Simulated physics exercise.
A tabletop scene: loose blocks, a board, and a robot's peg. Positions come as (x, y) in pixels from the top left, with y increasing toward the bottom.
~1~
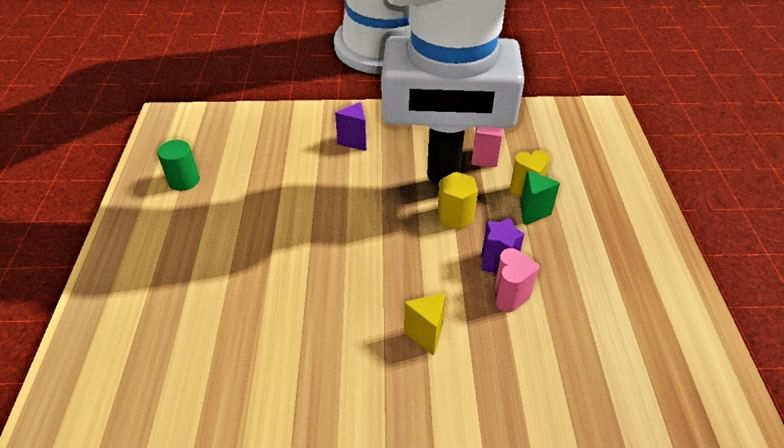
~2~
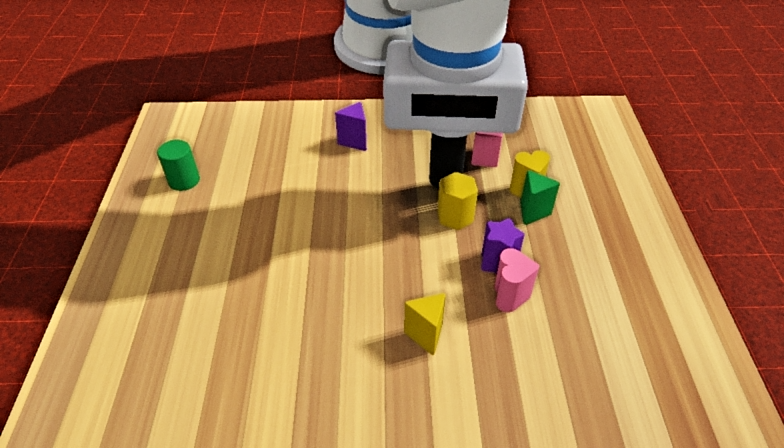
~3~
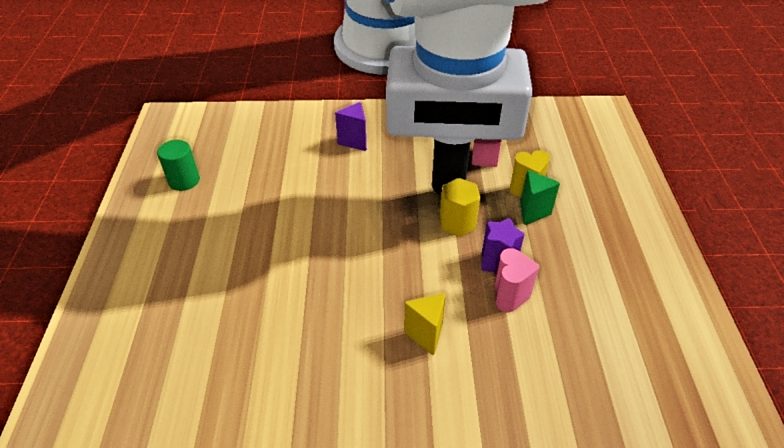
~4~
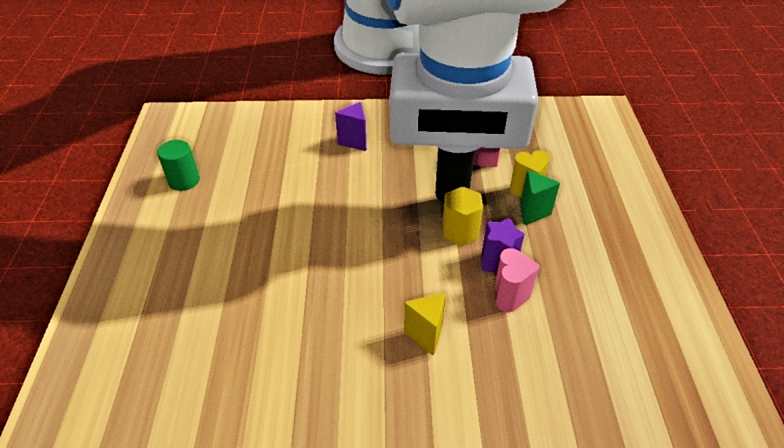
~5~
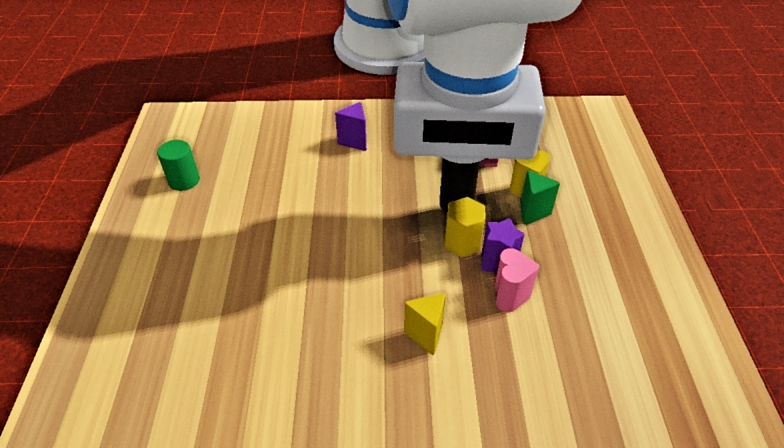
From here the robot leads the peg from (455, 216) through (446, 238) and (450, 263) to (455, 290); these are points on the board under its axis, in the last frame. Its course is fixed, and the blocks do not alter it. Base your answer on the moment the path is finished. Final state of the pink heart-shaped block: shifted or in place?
Once the path is done, it is somewhere new.
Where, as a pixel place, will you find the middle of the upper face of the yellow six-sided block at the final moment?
It is going to be at (496, 276).
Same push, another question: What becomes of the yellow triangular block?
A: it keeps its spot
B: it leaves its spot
A
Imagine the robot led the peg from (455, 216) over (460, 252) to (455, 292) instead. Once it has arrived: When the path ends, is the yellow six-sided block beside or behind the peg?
That would be a no.
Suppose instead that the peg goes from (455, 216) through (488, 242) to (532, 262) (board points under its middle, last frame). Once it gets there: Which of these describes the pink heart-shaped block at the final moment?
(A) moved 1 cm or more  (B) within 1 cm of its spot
Letter A.
On the path given first. Halfway along, peg at (449, 239); yellow six-sided block at (475, 245), turned 40° anticlockwise; purple star at (508, 235), turned 30° anticlockwise.
At the end, peg at (457, 279); yellow triangular block still; yellow six-sided block at (496, 276), turned 95° anticlockwise; purple star at (509, 236), turned 40° anticlockwise; pink heart-shaped block at (530, 270), turned 20° anticlockwise.
